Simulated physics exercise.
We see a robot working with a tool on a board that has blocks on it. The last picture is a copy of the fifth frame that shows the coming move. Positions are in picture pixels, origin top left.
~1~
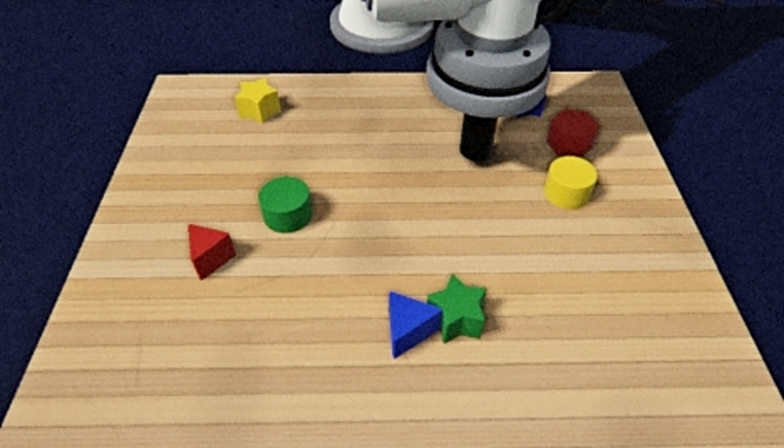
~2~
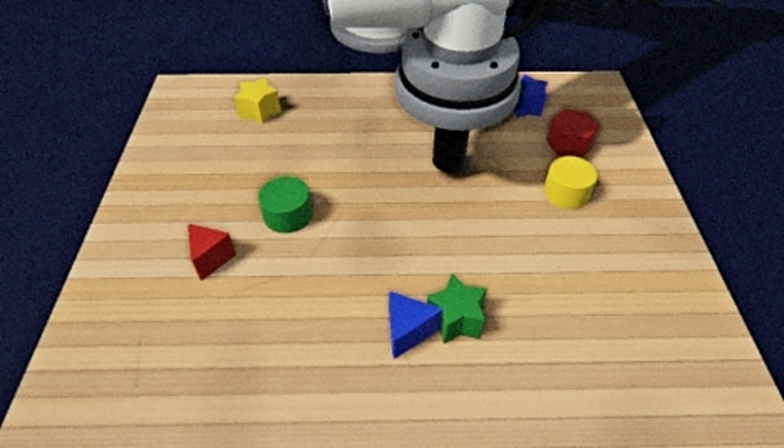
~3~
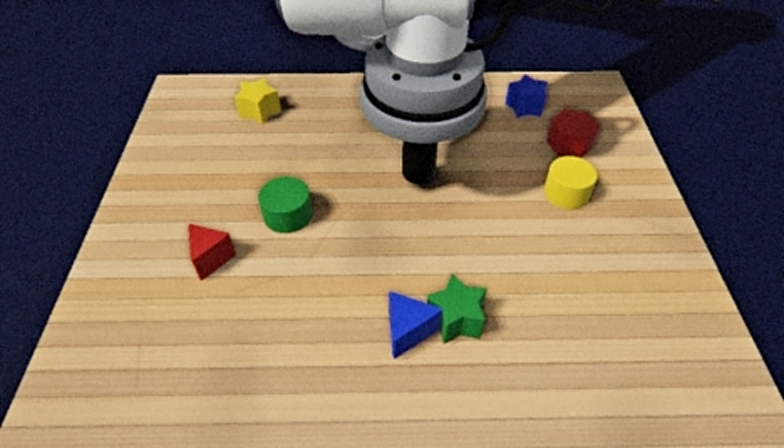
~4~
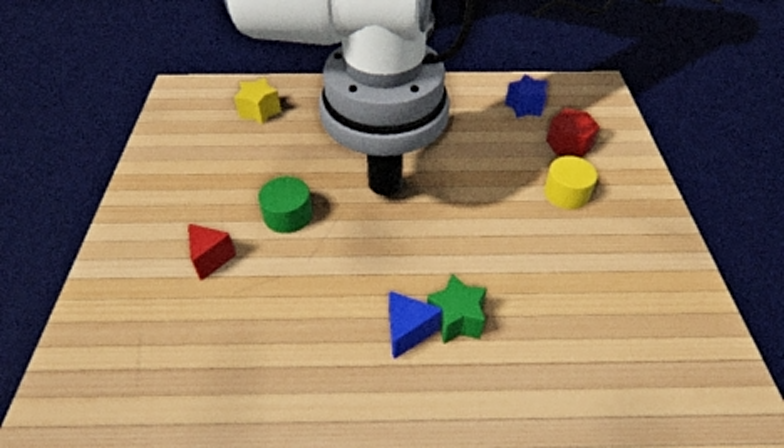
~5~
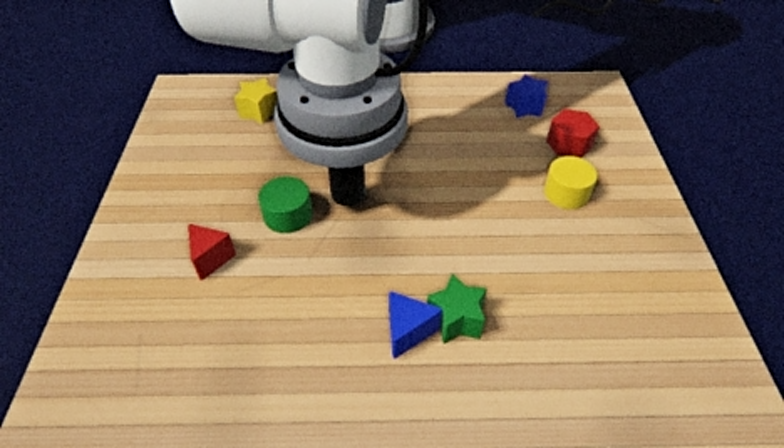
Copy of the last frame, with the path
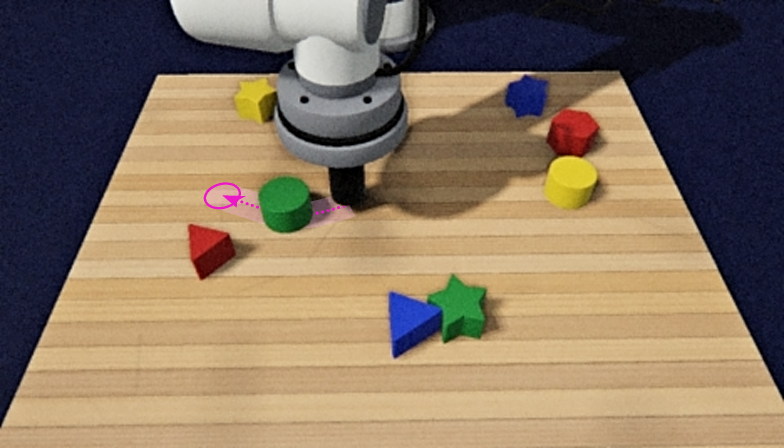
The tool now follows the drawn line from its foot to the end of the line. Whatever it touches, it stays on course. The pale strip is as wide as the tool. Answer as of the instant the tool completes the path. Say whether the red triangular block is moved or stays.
It is untouched.
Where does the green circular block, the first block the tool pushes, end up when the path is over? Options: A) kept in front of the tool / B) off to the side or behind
My pick is B.
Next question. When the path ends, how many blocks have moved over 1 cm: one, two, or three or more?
My answer is one.
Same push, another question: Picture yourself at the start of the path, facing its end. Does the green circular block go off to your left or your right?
Its sideways move is to the left.
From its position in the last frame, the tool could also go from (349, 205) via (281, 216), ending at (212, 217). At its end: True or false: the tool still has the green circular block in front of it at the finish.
That is true.
The line goes from (349, 205) through (305, 215) and (261, 208) to (222, 196).
The first path, step by step. One third of the way, tool (302, 205); green circular block (256, 197).
Two thirds of the way, tool (258, 198); green circular block (211, 198).
At the end, tool (219, 185); red triangular block unmoved; green circular block (181, 199).
